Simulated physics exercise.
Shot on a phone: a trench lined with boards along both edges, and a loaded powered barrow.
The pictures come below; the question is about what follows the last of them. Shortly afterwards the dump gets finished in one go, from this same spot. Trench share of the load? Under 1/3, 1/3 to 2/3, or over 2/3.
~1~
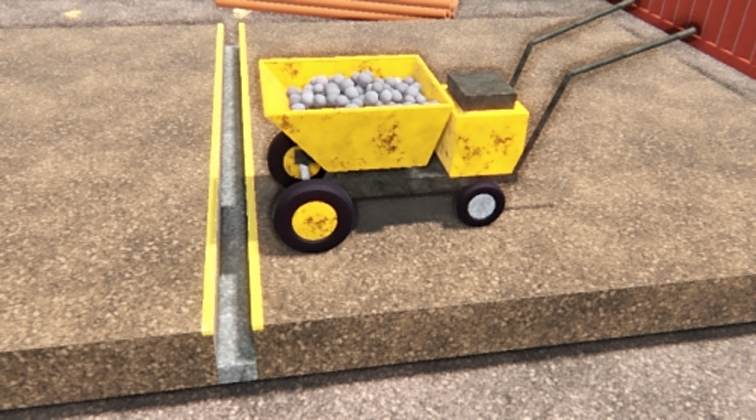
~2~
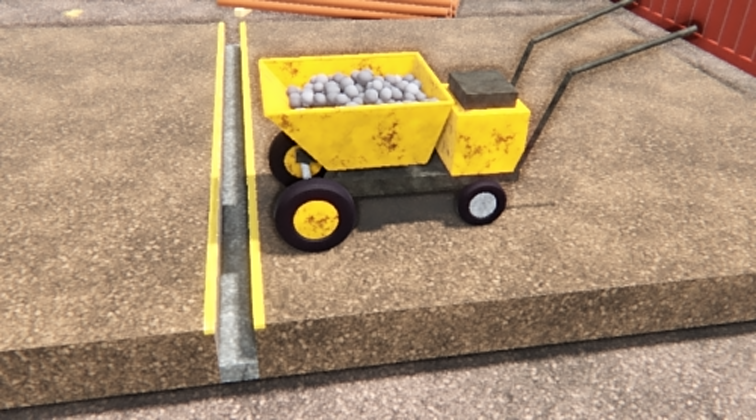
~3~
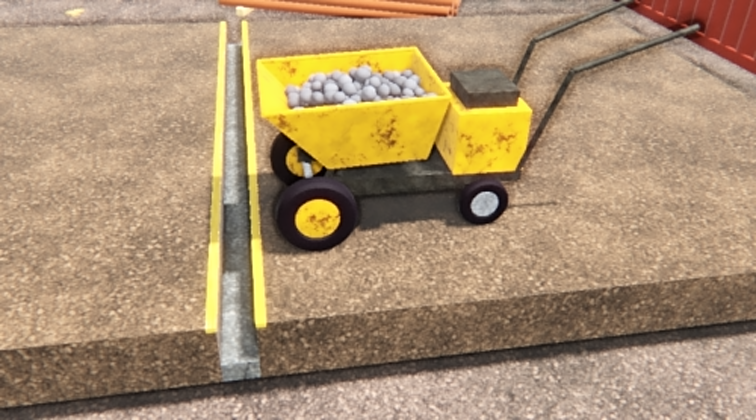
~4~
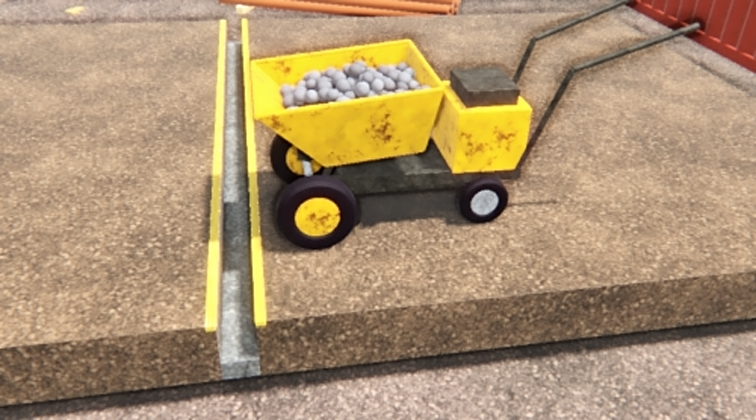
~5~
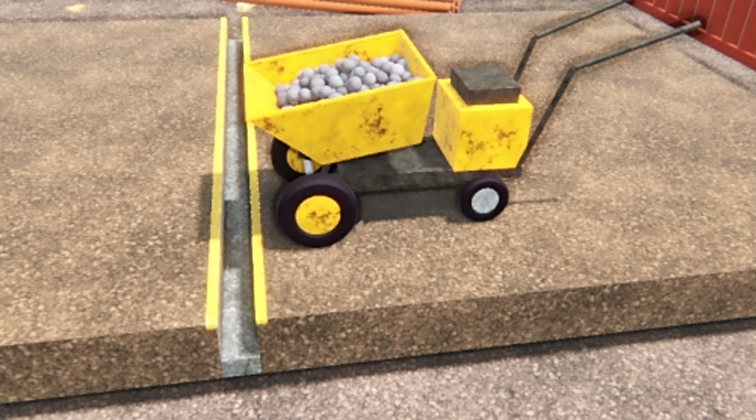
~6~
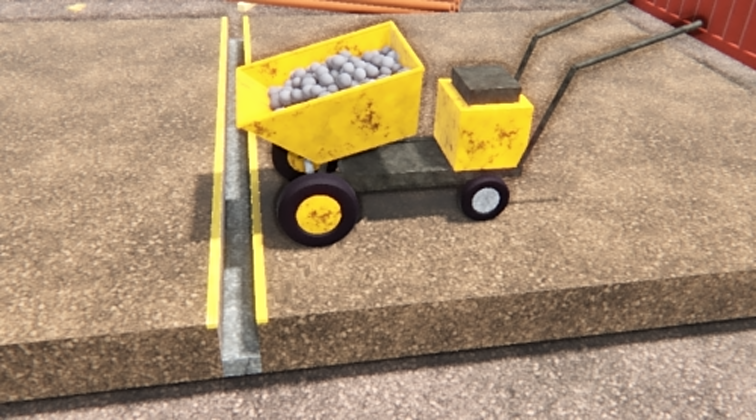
The trench is given below a third of what is tipped.
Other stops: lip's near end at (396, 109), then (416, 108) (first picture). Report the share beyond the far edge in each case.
About 10 percent the first time, about 0 percent the second.
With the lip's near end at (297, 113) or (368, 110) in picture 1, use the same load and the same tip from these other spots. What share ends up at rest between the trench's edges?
Some 0 in a hundred, then some 50 in a hundred.
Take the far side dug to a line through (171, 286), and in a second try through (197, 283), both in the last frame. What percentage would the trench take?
20 %, 0 %.
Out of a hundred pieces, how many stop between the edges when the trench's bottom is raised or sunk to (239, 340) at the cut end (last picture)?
0 %.
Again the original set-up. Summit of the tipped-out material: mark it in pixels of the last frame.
Close to (167, 200).
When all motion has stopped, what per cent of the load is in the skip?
Roughly 25 per cent of the load.
Soon, skip tipped steeply; all in the skip.
A while on, skip tipped right over; about two thirds in the skip; about a third beyond it; a stray few falling.
Towards the end, skip tipped right over; about a quarter in the skip; most beyond it.
Finally, skip tipped right over; about a quarter in the skip; none in or heaped over the trench; most beyond it.
